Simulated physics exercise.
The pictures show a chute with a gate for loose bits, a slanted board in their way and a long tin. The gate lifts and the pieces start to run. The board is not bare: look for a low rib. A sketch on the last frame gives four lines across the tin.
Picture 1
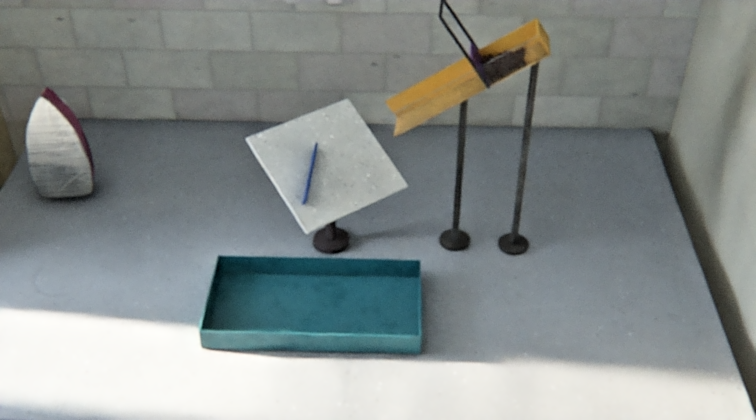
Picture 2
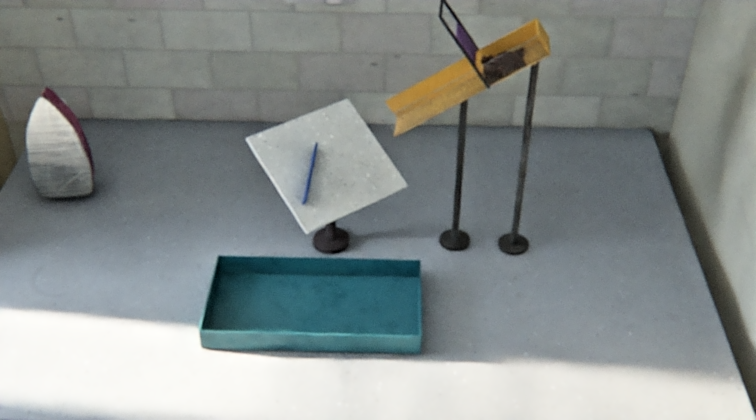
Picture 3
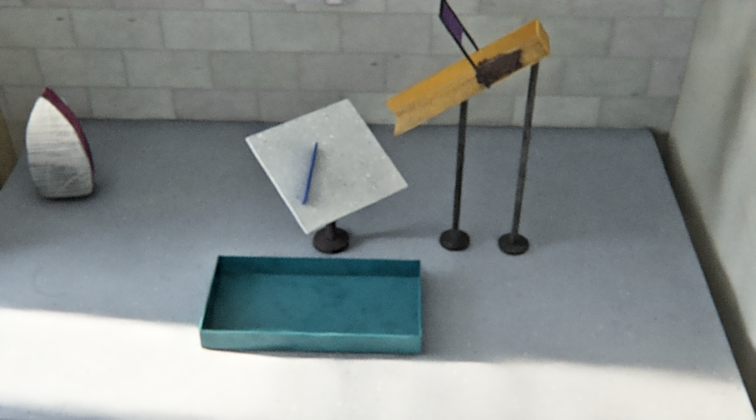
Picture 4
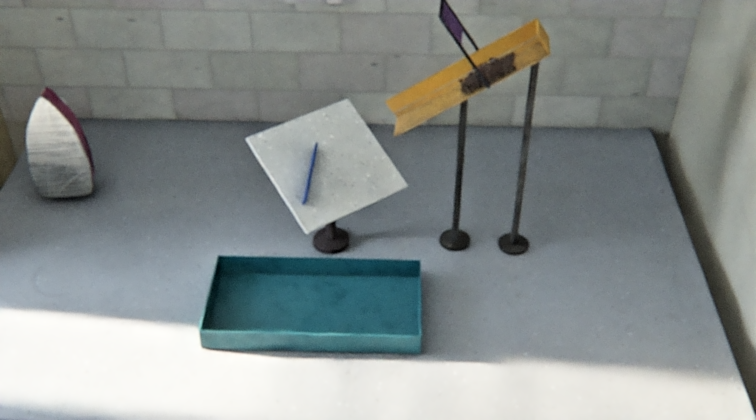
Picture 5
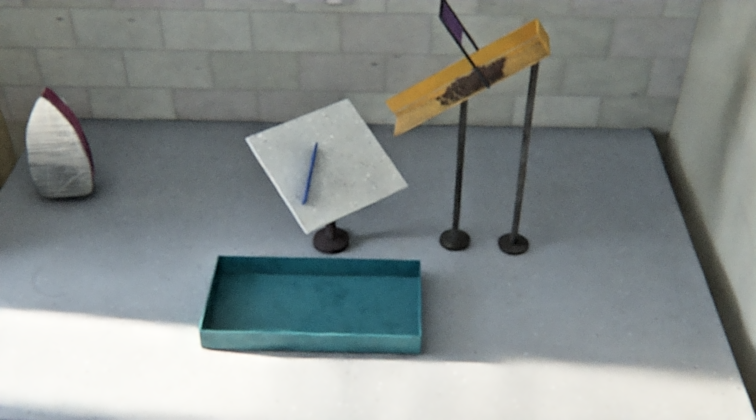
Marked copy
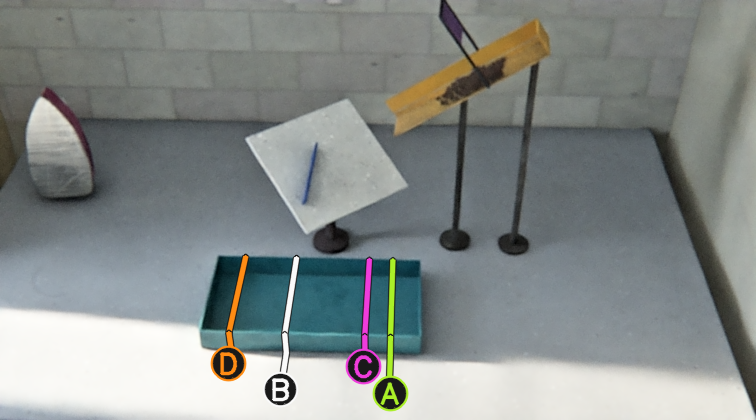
Teal tin sitting below a slanted pale board with a blue rib as a gate lifts and dark bits slide down a yellow chute.
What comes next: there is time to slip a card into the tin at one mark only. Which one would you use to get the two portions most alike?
Line C.
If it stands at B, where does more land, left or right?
Right.
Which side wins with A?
More lands on the left.
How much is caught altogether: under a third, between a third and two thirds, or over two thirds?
About that: Over two thirds.
On the marked copy, line A crosses the front rim at (390, 335); line B crosses the front rim at (284, 333); line C crosses the front rim at (364, 335); line D crosses the front rim at (229, 331).
With A, of what is caught, the larger part on the left of the divider, about a tenth on the right.
With B, of what is caught, just a few on the left of the divider, almost all on the right.
With C, of what is caught, roughly two thirds on the left of the divider, roughly a third on the right.
With D, of what is caught, not one piece on the left of the divider, every piece on the right.
